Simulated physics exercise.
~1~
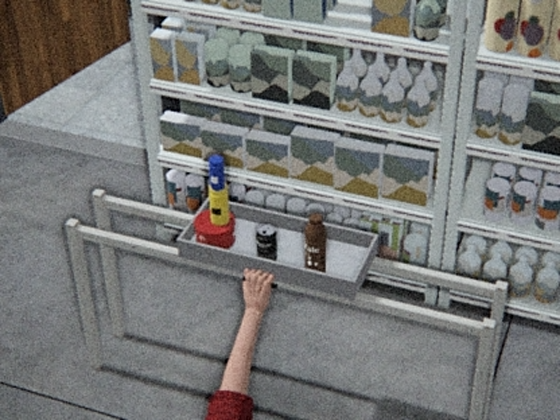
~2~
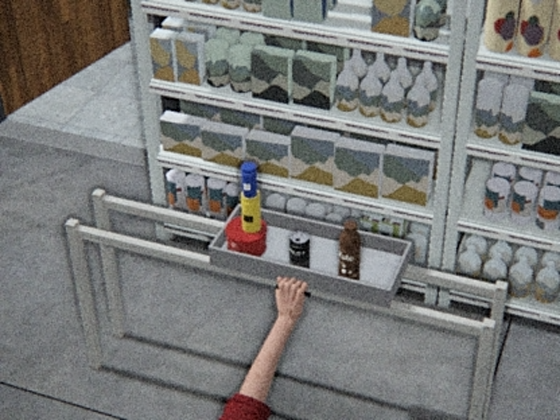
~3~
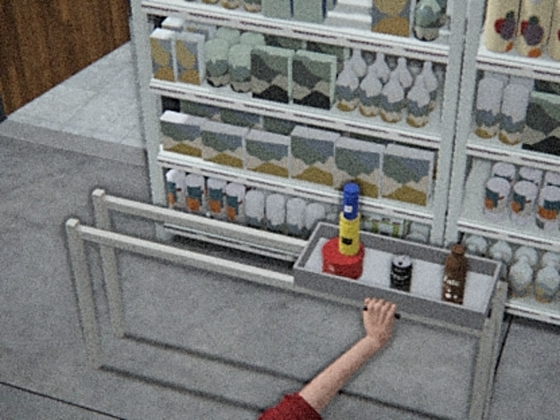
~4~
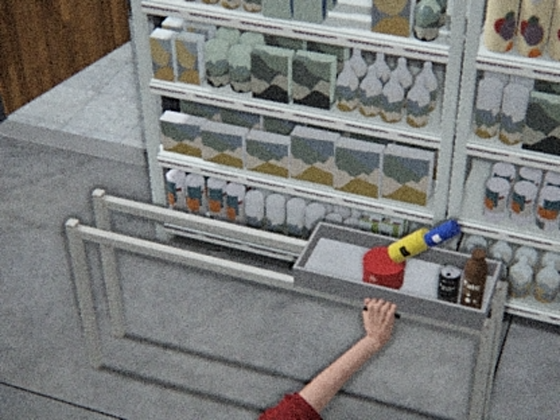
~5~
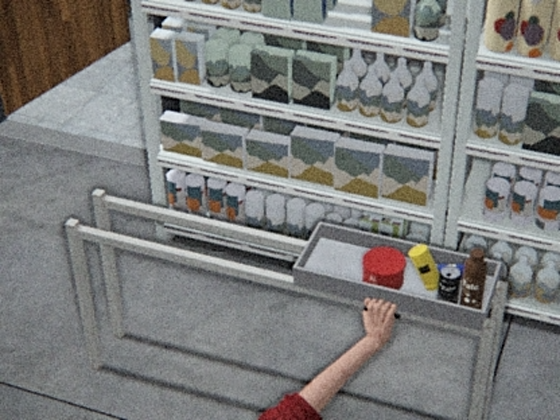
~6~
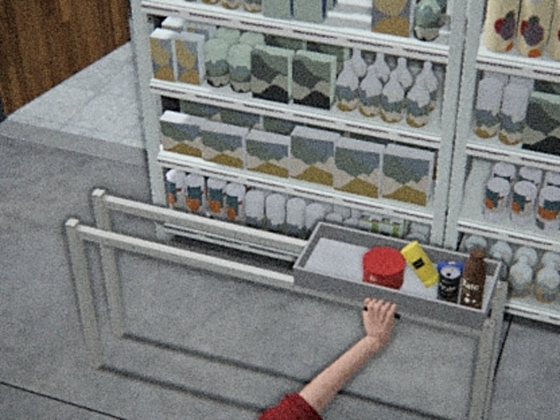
A hand slides a tray right until it stops, and the stacked yellow and blue shakers topple.
